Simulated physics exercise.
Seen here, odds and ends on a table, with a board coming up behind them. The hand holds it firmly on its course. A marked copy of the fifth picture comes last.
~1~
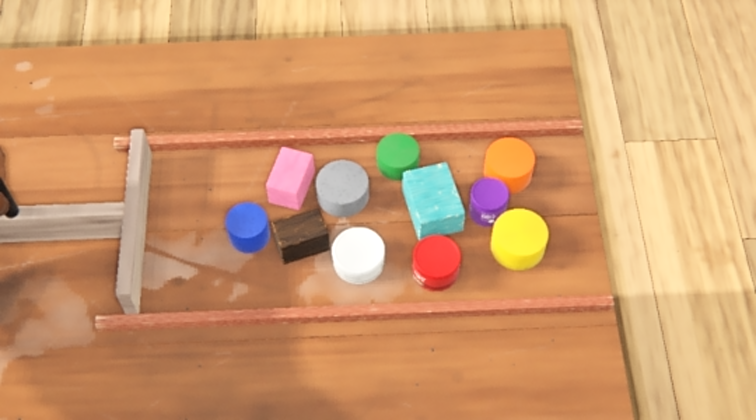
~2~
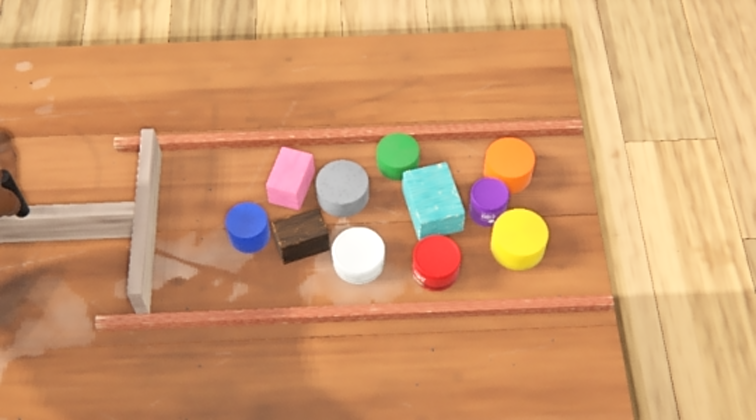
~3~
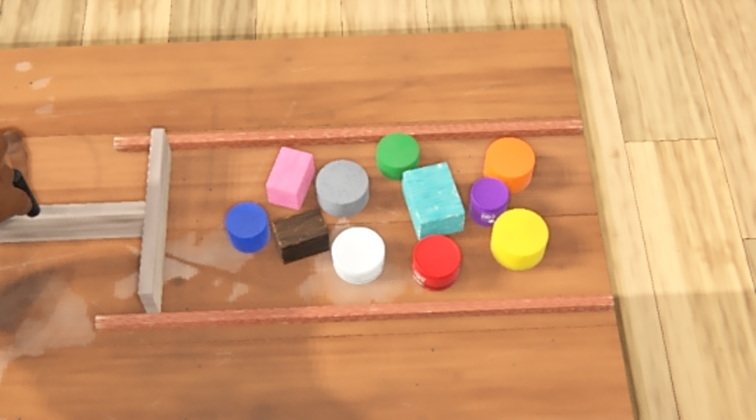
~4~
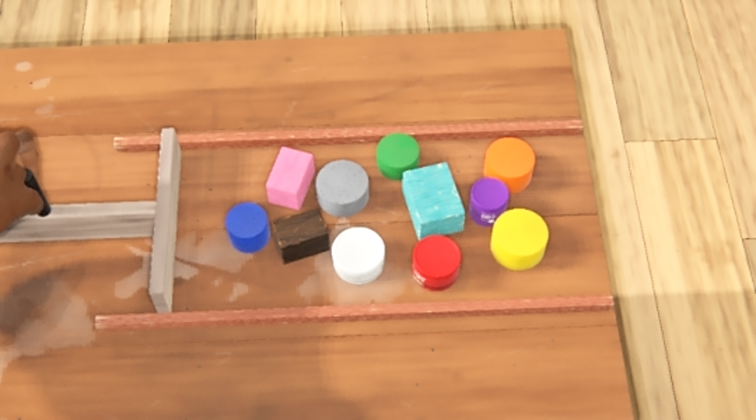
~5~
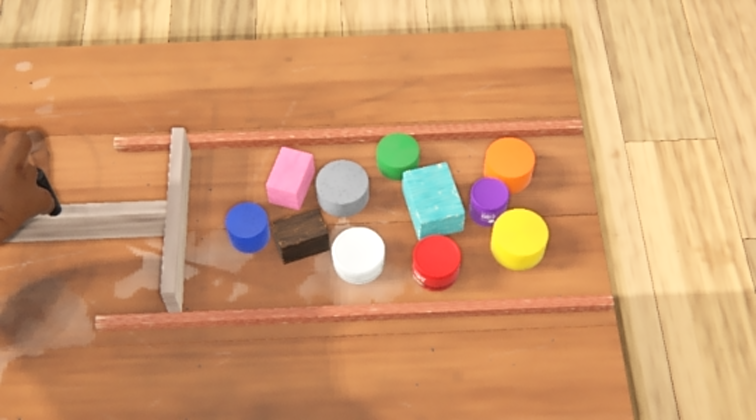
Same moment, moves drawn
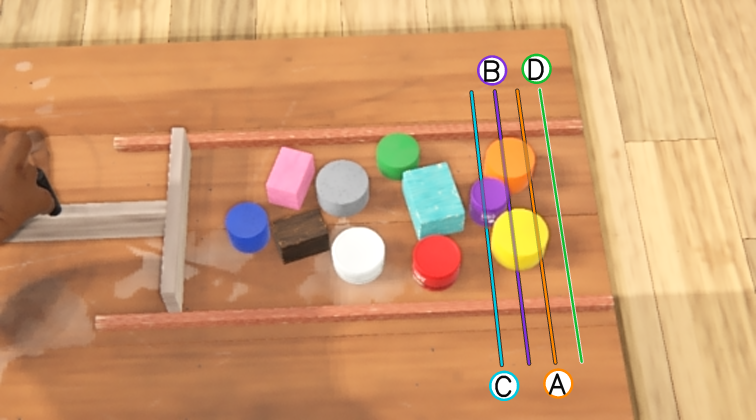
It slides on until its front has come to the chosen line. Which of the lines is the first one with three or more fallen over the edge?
Enough have fallen by B.
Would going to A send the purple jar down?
Yes.
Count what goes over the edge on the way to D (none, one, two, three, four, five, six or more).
In all, six or more.
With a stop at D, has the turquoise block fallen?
By then, yes.
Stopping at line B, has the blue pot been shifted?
Yes.
On the copy, A at (535, 216); B at (511, 217); C at (485, 218); D at (559, 215).
On B. First, board (293, 201); white jar (388, 275); pink block (319, 173).
Then, board (415, 197); purple jar (568, 223); yellow tin (552, 261).
Finally, board (509, 193); purple jar over the edge; yellow tin over the edge; four fallen.
By contrast, A drops six, but is farther than needed; C drops only two; D drops seven, but is farther than needed.
